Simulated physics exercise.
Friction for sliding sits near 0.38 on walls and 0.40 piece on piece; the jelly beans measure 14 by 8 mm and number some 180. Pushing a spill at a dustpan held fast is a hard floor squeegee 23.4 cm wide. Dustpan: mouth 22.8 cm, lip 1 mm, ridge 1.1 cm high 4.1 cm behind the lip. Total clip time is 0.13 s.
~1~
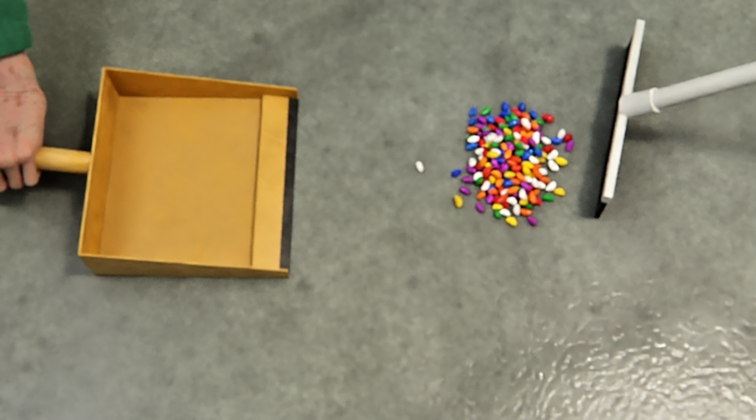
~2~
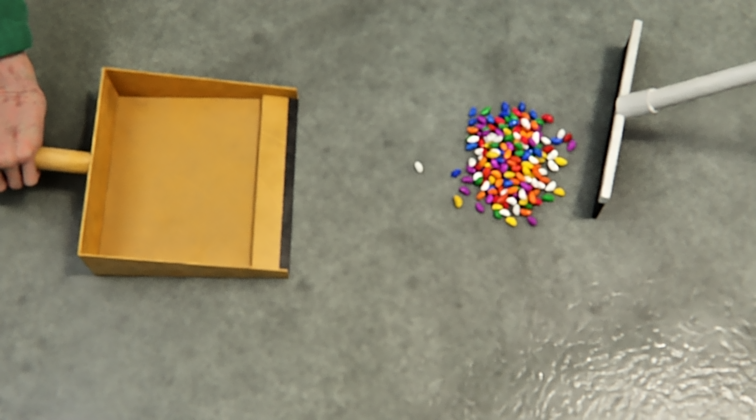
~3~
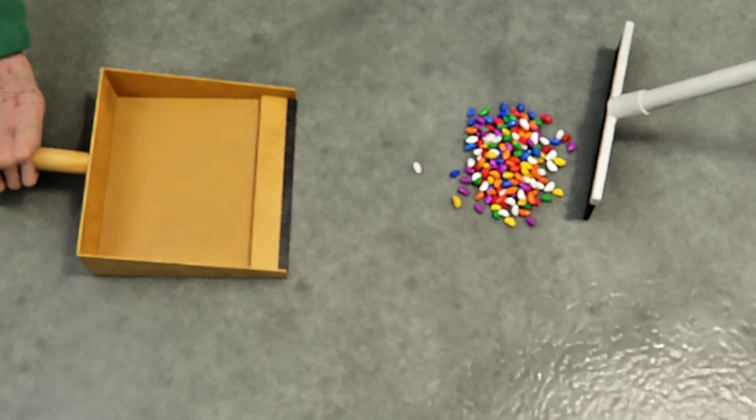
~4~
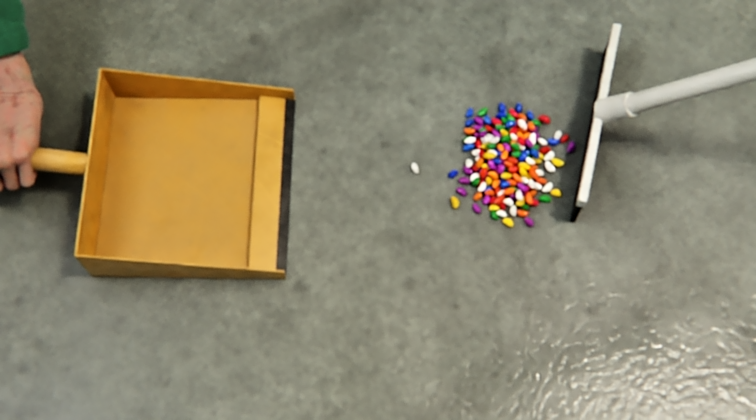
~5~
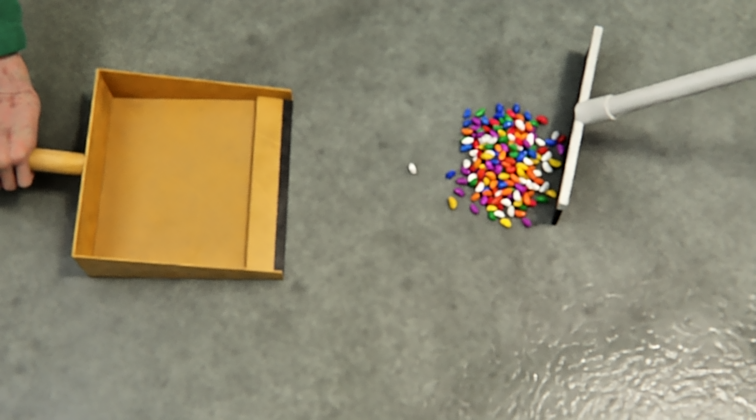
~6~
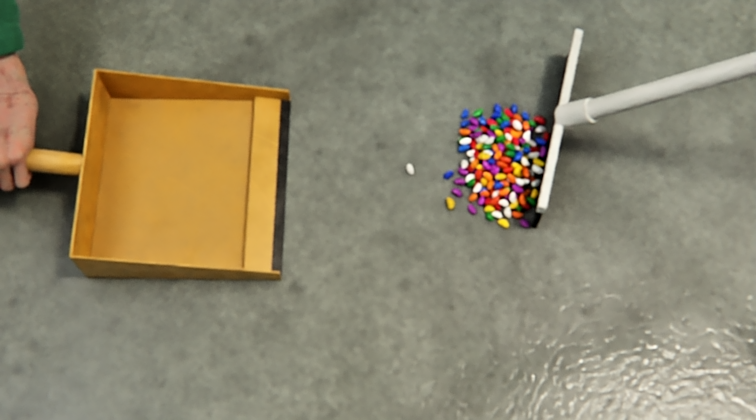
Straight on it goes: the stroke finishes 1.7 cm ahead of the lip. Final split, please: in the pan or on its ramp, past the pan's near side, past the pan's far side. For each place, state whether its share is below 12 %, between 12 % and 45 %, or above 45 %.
Pan: Between 12 % and 45 %; near side: Below 12 %; far side: Between 12 % and 45 %.
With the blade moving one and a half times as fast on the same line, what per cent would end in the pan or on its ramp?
Roughly 55 in a hundred.
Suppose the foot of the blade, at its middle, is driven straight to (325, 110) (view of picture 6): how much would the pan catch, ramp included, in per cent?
About 30 per cent.
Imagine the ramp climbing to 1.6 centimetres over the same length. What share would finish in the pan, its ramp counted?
Near 30 per cent, then.
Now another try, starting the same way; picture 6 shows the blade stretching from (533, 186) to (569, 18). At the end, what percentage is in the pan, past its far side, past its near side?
The pan gets 20, the far side 40 and the near side 5.
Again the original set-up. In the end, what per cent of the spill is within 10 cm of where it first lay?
It comes to near 0 percent.
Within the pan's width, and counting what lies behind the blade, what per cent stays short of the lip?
About 45 per cent.
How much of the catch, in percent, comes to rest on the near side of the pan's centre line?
Around 40 percent.
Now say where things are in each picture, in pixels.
Blade from (607, 198) to (638, 28), moved 0.0 cm, 0 of the pieces shifted so far; middle of the pieces at (514, 163); pan at (184, 183), in the first picture.
Blade from (604, 198) to (636, 29), moved 0.3 cm, 0 of the pieces shifted so far; middle of the pieces at (514, 163), in the second picture.
Blade from (595, 200) to (628, 30), moved 1.1 cm, 1 of the pieces shifted so far; middle of the pieces at (513, 163), in the third picture.
Blade from (581, 202) to (615, 32), moved 2.5 cm, 1 of the pieces shifted so far; middle of the pieces at (511, 164), in the fourth picture.
Blade from (562, 205) to (596, 35), moved 4.4 cm, 0 of the pieces shifted so far; middle of the pieces at (509, 164), in the fifth picture.
Blade from (541, 208) to (577, 37), moved 6.5 cm, 38 of the pieces shifted so far; middle of the pieces at (503, 162); pan at (176, 185), in the sixth picture.
Then, 0.19 s after the last picture, middle of the blade 18 cm from the lip; 0 % over the lip, far side 10 %, near side 0 %.
Then, 0.31 s after the last picture, middle of the blade 8 cm from the lip; 0 % over the lip, far side 15 %, near side 0 %.
Then, 0.56 s after the last picture, middle of the blade 4 cm from the lip; 35 % over the lip, far side 20 %, near side 0 %.
In the end, pan 35 %, near side 0 %, far side 20 %, in front of the lip or behind the blade 45 %.
